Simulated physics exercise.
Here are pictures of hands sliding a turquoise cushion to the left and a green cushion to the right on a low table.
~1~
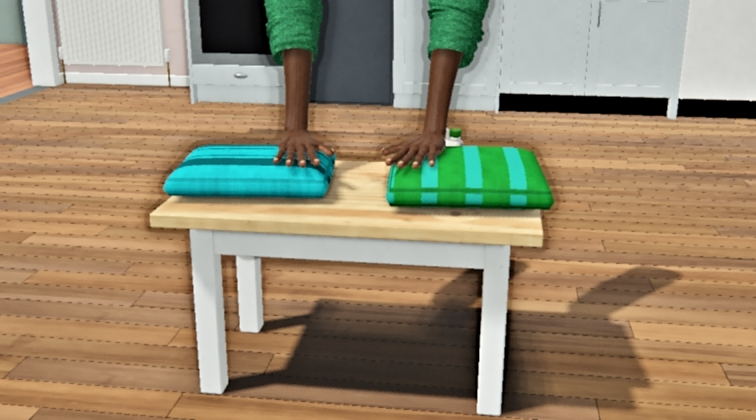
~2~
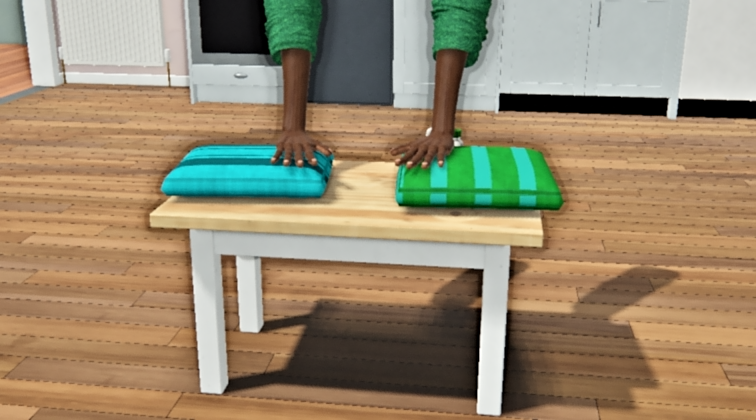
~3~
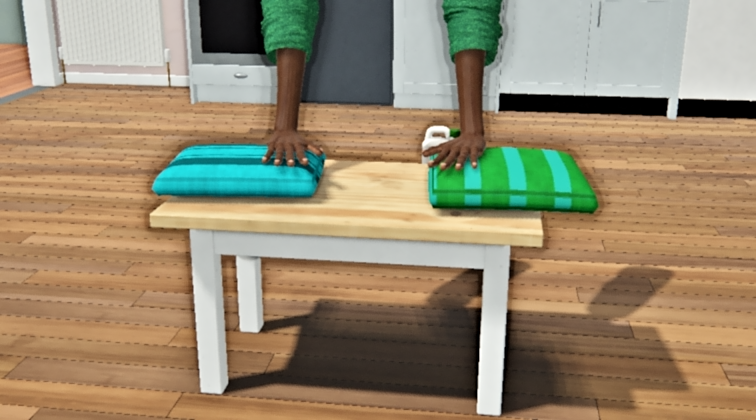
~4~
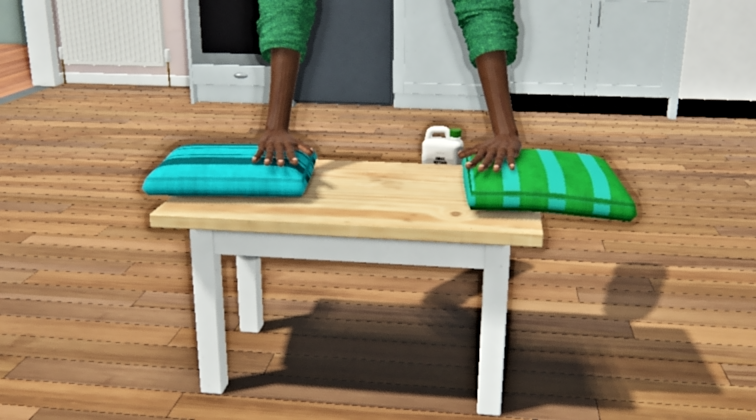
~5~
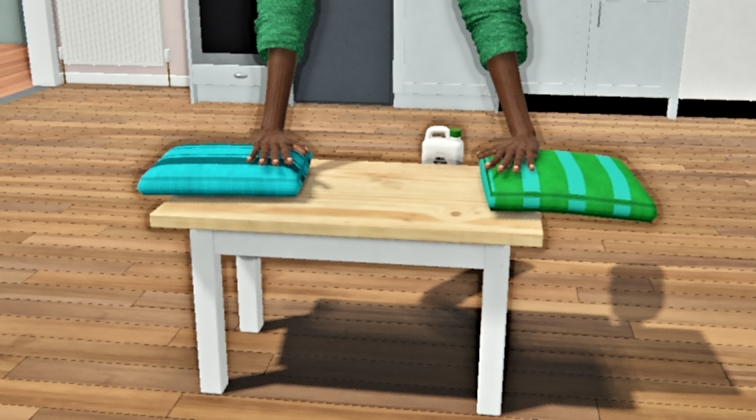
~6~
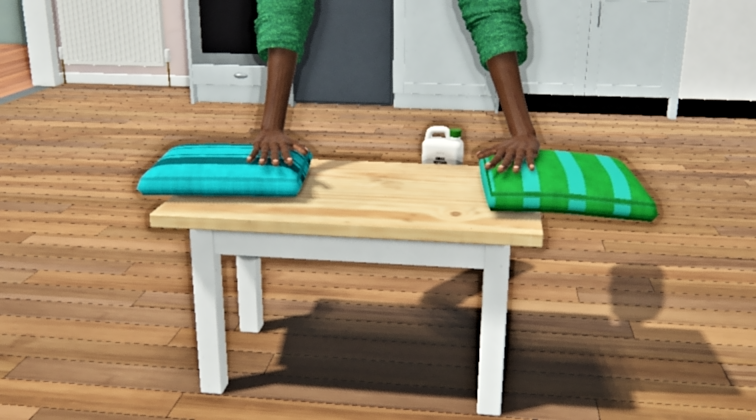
In the video, a pair of hands resting on two cushions on a low wooden table slides the turquoise one slightly left and the green striped one farther right, uncovering a white container behind, and both cushions extend past the table's edges.
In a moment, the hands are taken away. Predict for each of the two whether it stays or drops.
Prediction: The turquoise cushion stays, the green cushion drops.
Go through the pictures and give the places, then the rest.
In the first picture, turquoise cushion tip (176, 179); green cushion tip (545, 190).
In the second picture, turquoise cushion tip (174, 179); green cushion tip (554, 190).
In the third picture, turquoise cushion tip (165, 179); green cushion tip (587, 193).
In the fourth picture, turquoise cushion tip (156, 179); green cushion tip (624, 201).
In the fifth picture, turquoise cushion tip (151, 179); green cushion tip (644, 202).
In the sixth picture, turquoise cushion tip (151, 179), a small part past the edge; green cushion tip (644, 201), well over half past the edge.
Then, 0.34 s later than the last view, turquoise cushion at rest; green cushion falling near (572, 243).
Then, 0.62 s later than the last view, turquoise cushion at rest; green cushion on the floor near (654, 298).
Finally, turquoise cushion at rest; green cushion on the floor near (707, 351). The turquoise cushion stays up there and the green cushion tips over and falls.
